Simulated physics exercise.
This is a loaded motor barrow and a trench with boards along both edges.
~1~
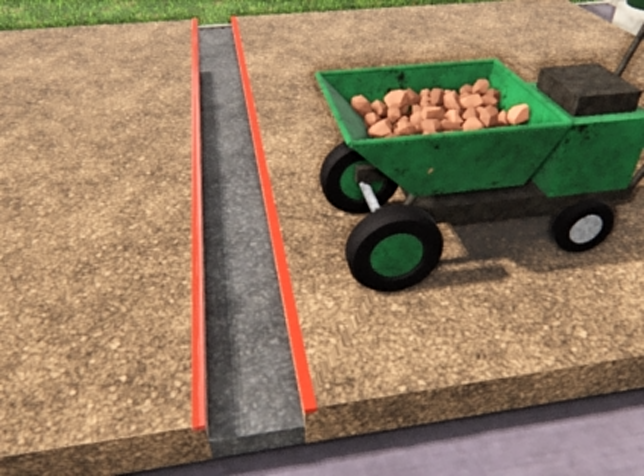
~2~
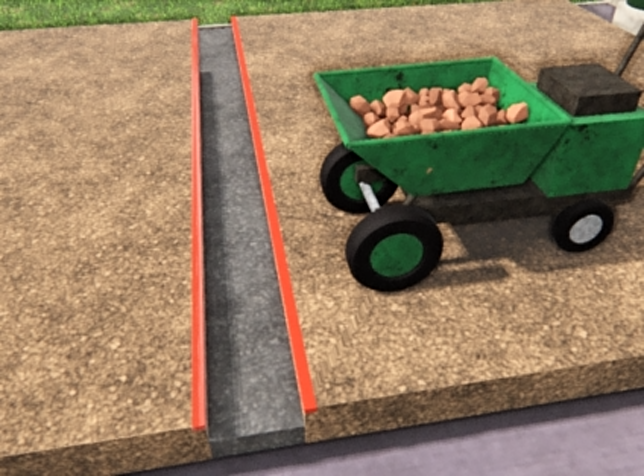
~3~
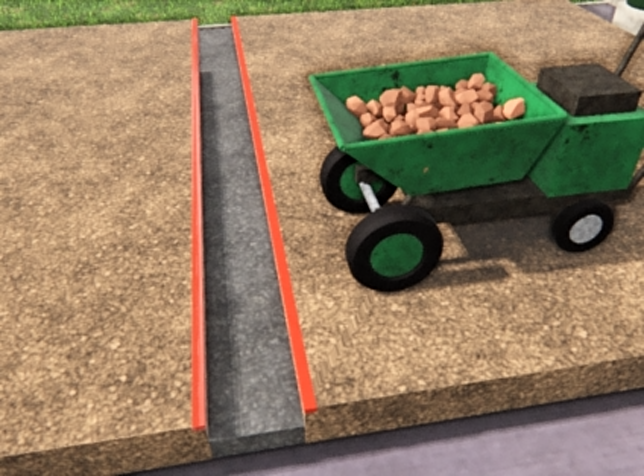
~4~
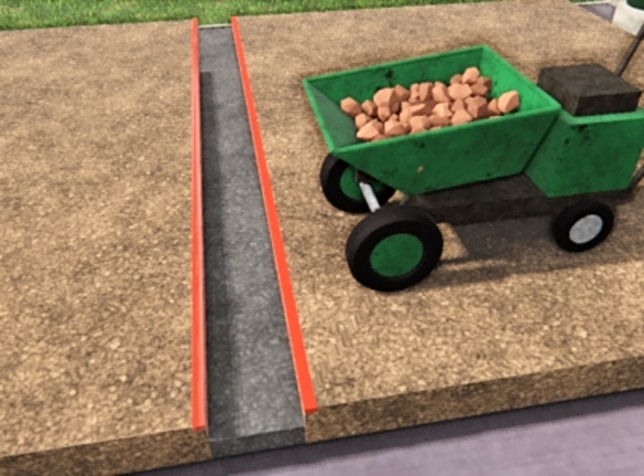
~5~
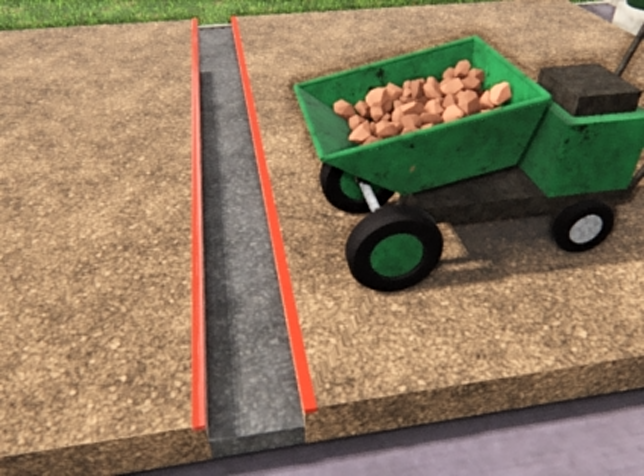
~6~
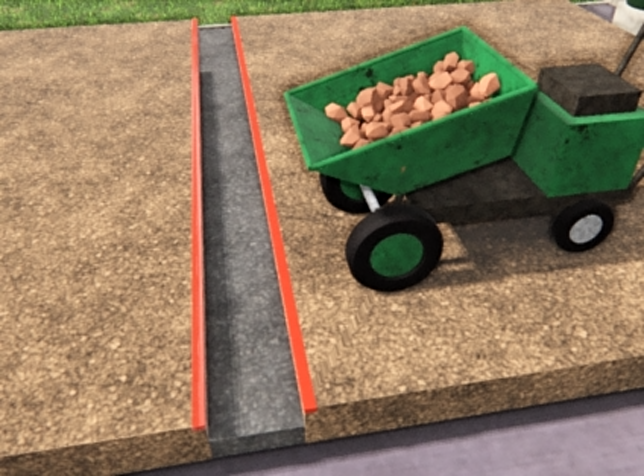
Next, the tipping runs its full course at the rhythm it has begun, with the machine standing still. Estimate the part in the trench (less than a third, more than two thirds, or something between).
The trench ends with over two thirds of it.
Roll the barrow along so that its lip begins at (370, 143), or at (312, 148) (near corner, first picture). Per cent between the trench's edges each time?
Near 90 % and 40 %.
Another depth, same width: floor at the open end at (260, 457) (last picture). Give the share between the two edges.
It comes to 90 per cent or so.
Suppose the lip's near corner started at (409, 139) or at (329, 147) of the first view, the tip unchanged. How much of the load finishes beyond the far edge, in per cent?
Near 0 % and 40 %.
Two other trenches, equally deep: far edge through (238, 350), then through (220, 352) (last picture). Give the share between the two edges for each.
In turn 40 and 60 in a hundred.
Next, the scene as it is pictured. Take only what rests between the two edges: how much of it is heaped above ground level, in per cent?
Some 25 per cent.
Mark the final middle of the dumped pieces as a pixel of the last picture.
Close to (228, 264).
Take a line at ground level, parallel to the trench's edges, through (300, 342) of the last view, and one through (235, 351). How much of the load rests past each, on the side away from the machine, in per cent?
Near 100 % and 50 %.
Just after the last frame, skip tipped steeply; every one in the skip.
A moment on, skip tipped right over; roughly two thirds in the skip; roughly a quarter in or heaped over the trench; just a few beyond it.
Further on, skip tipped right over; about a tenth in the skip; the larger part in or heaped over the trench; roughly a quarter beyond it.
When it is over, skip tipped right over; just a few in the skip; the larger part in or heaped over the trench; roughly a quarter beyond it.
